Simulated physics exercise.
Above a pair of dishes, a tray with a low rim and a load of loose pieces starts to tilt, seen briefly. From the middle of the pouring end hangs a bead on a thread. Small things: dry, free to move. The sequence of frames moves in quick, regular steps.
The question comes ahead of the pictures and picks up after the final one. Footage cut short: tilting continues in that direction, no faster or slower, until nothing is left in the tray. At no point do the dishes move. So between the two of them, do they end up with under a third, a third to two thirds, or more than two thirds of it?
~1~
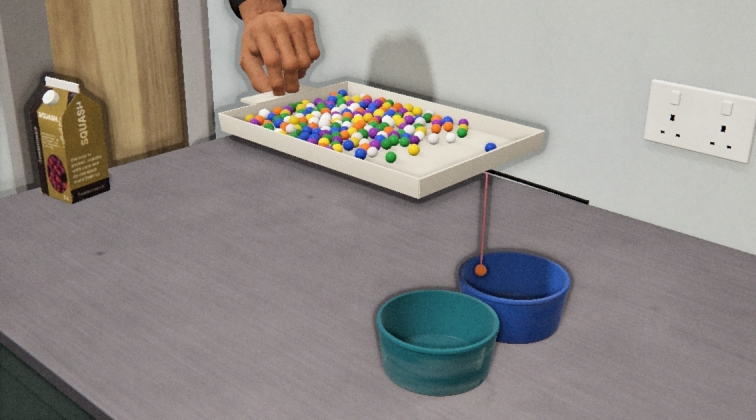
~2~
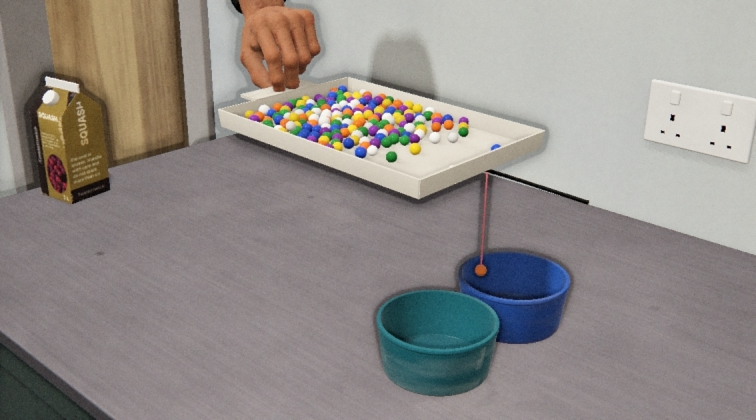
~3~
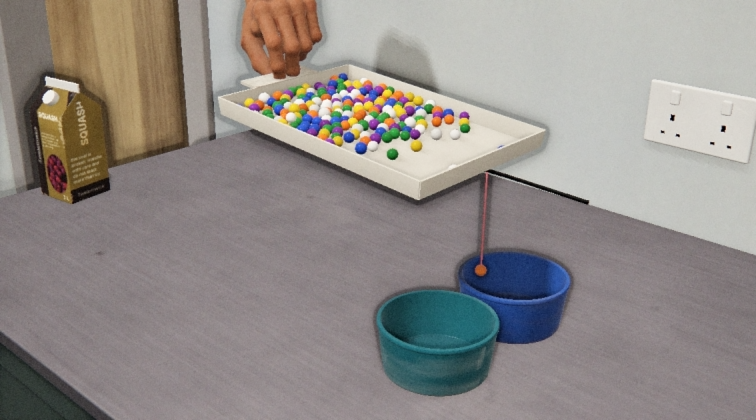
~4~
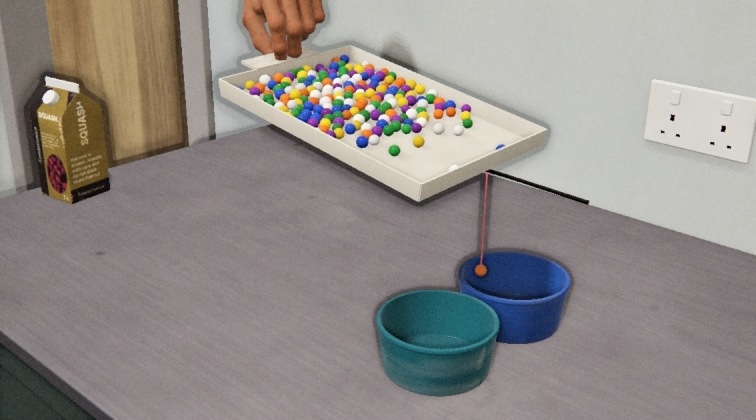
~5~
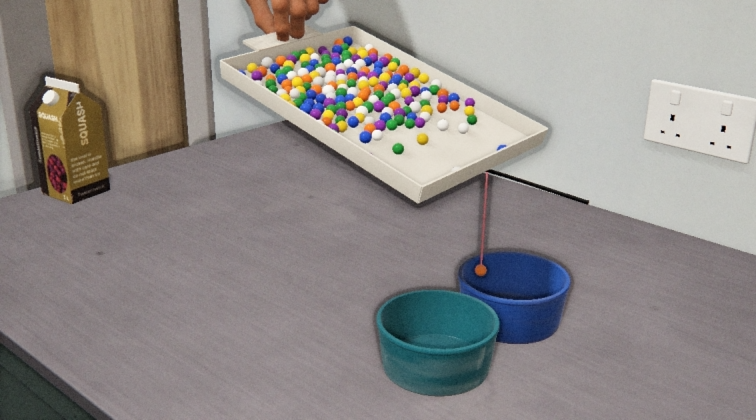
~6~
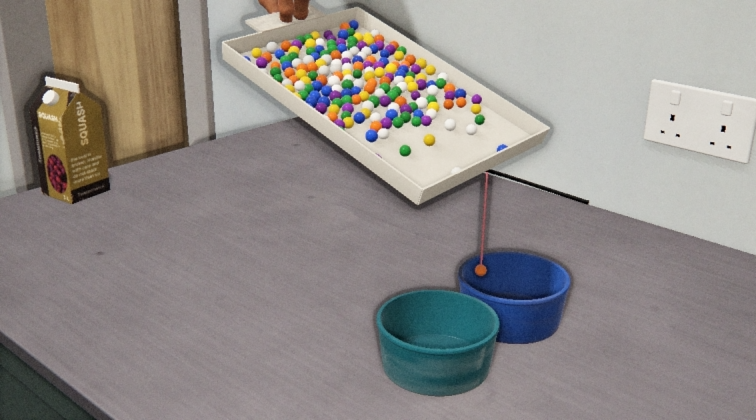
They end up with a third to two thirds.
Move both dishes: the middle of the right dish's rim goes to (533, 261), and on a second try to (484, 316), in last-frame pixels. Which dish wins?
Attempt 1: The one on the left side. Attempt 2: The one on the right side.
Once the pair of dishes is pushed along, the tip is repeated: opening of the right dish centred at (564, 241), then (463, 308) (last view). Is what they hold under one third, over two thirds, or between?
Less than a third, then between a third and two thirds.
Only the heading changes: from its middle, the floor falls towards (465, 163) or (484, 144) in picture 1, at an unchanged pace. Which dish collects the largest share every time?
For the first aim the right side, for the second the right side.
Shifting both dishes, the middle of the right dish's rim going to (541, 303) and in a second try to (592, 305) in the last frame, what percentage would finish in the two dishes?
You'd get 80 in a hundred first and 30 in a hundred after that.
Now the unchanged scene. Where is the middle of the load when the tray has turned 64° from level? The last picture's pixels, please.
Around (465, 162).
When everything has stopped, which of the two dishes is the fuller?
It's the leftmost one that wins.
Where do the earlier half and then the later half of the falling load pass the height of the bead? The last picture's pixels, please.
About (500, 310), and after that about (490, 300).
Soon after the last picture, tray tipped steeply; most on the tray; a stray few in the left dish; a small part outside both; about a quarter in the air.
A little later, tray tipped past a quarter turn; about a quarter on the tray; about a quarter in the left dish; a stray few in the right dish; about a third outside both; about a quarter in the air.
Later still, tray tipped past a quarter turn; about half in the left dish; a small part in the right dish; about half outside both.
By the end, tray tipped past a quarter turn; about half in the left dish; a small part in the right dish; about half outside both.
